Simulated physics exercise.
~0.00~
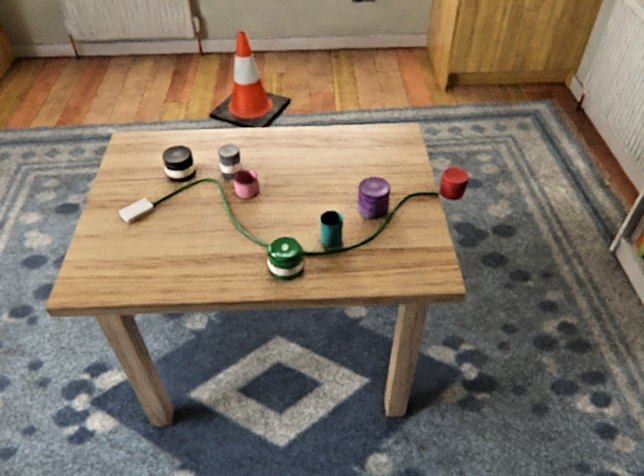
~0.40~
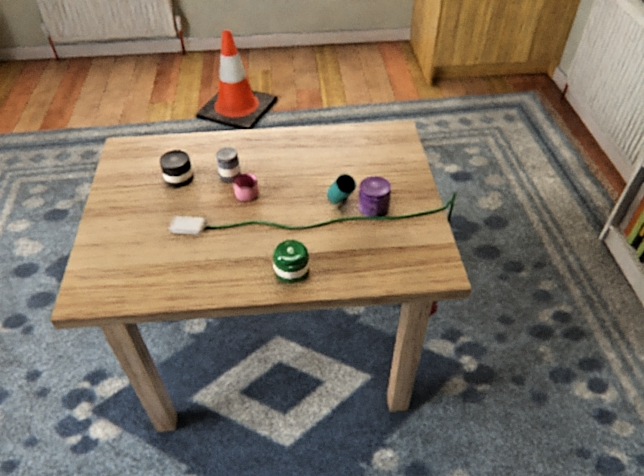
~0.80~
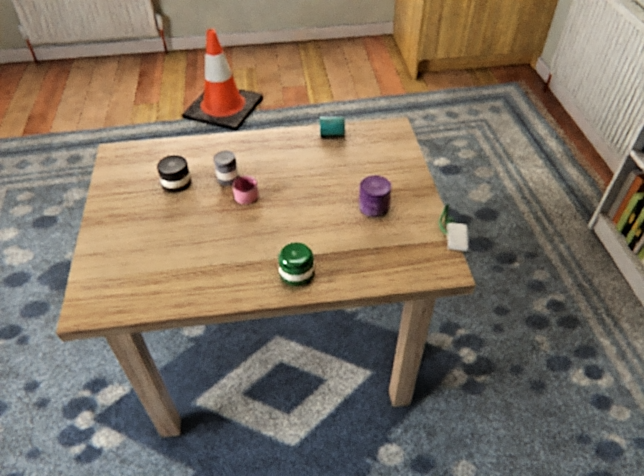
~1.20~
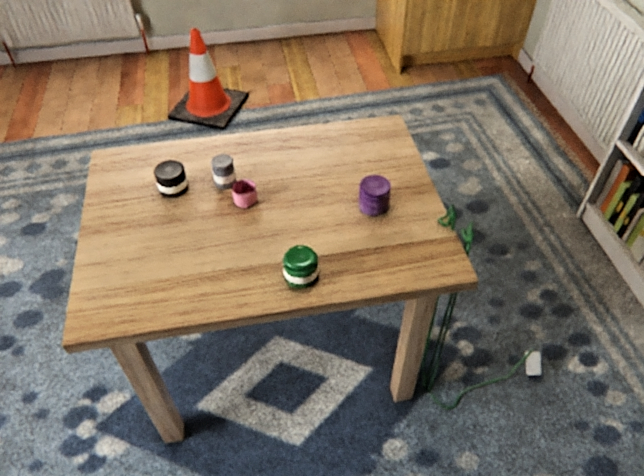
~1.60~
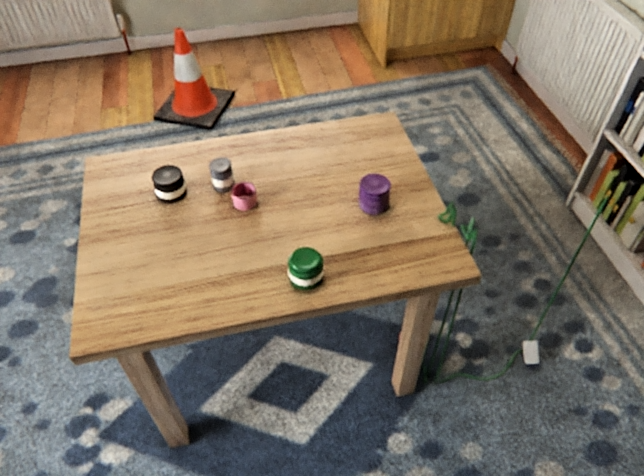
In a room with a patterned blue rug, a green cable winds across a wooden table between a small white phone and a red speaker that is dropping past the right edge. The speaker falls out of sight, pulling the cable straighter and dragging the phone to the right, while the teal cup is shoved back and tilts beside the purple tub. The cup ends up on its side at the far edge as the phone slips off the right side. Soon the cup is gone from the tabletop too. The phone and cable lie down by the rug, while the black and grey tins, pink mug, purple tub and green jar remain standing.
